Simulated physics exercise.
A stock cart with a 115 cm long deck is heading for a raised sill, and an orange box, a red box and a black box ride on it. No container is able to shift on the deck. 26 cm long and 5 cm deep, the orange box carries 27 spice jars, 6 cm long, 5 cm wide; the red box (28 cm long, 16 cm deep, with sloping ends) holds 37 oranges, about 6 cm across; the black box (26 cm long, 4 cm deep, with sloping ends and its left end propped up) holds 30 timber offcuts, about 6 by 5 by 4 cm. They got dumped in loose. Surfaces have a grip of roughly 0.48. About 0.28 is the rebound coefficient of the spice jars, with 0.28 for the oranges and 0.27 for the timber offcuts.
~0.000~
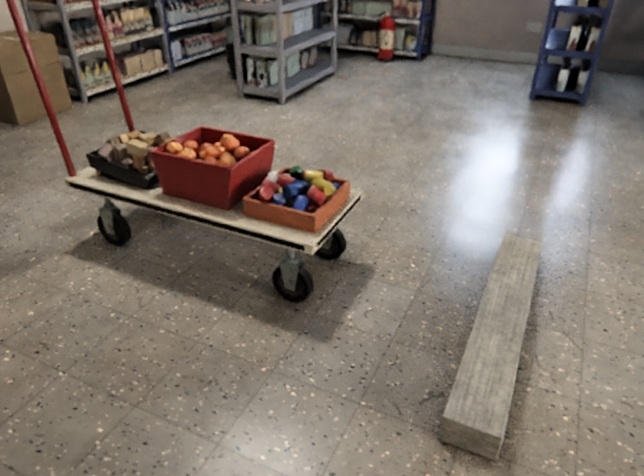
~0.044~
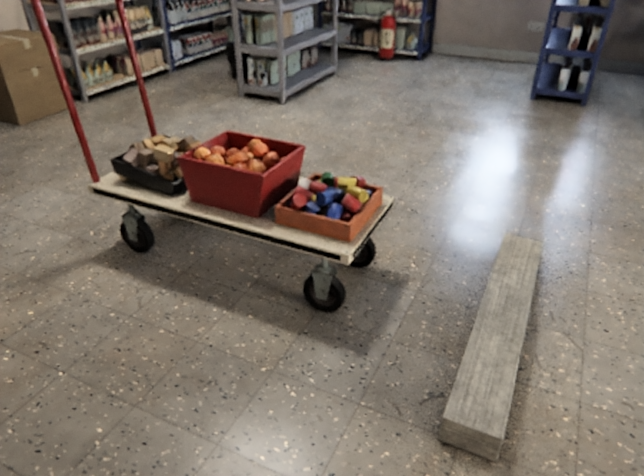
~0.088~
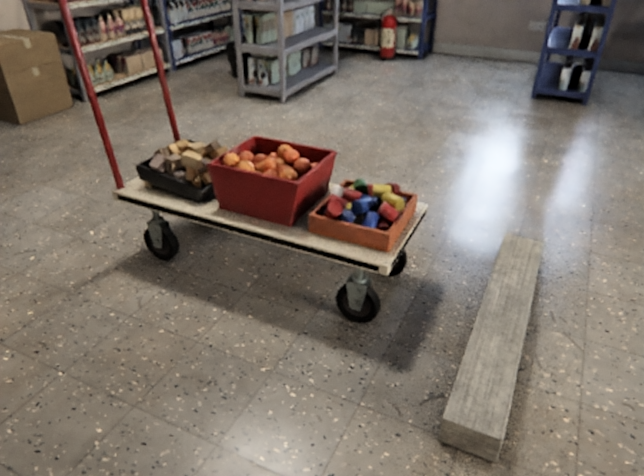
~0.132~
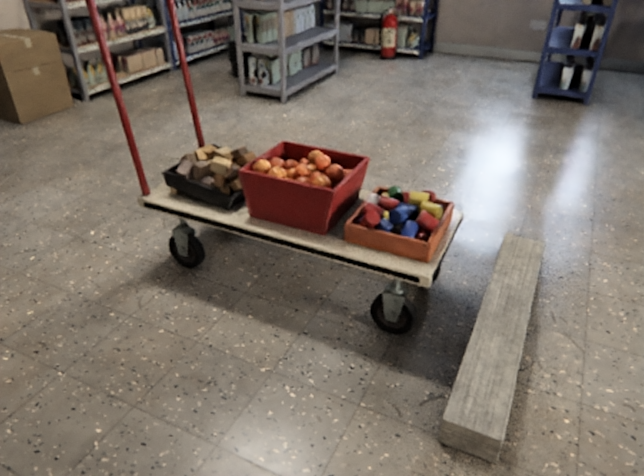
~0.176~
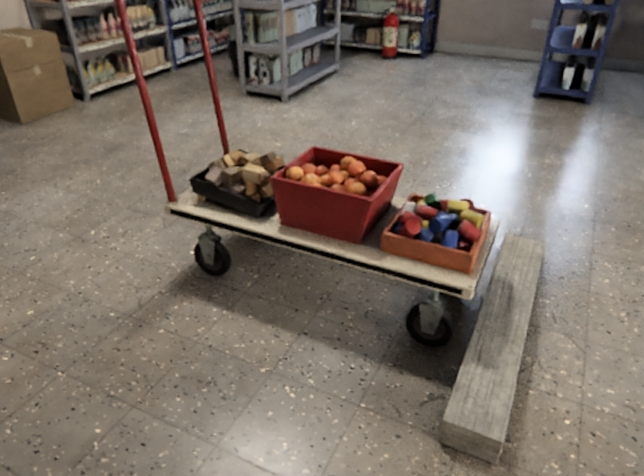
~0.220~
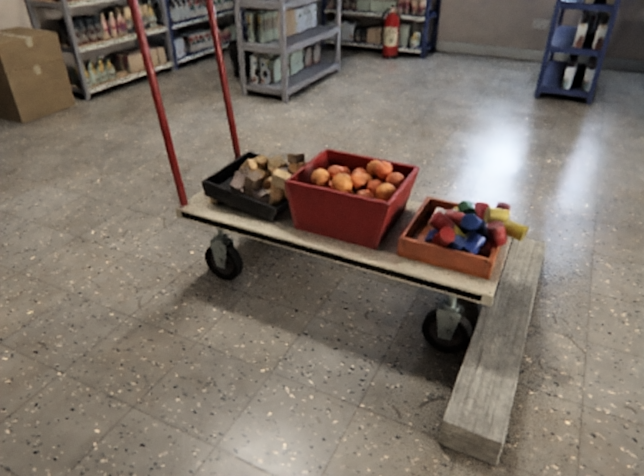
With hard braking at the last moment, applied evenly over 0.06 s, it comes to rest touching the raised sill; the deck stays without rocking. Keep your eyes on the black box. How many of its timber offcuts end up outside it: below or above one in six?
My money is on the escaped share going north of a sixth.
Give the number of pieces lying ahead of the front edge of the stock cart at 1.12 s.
I'd put it at some 10 pieces.
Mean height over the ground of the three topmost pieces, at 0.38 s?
Close to 58 cm up.
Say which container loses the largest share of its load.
The orange box.
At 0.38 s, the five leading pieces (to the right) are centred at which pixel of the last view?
Around (618, 271) in pixels.
After 0.26 s, the orange box is down by 4 of 27, the red box has all 37 and the black box is down by 4 of 30.
After 0.38 s, the orange box is down by 9 of 27, the red box is down by 1 of 37 and the black box is down by 5 of 30.
After 0.61 s, the orange box is down by 11 of 27, the red box is down by 2 of 37 and the black box is down by 7 of 30.
Outcome (at 1.12 s), the orange box is down by 11 of 27, the red box is down by 2 of 37 and the black box is down by 8 of 30. Asked share, 8 of 30, 27 per cent.
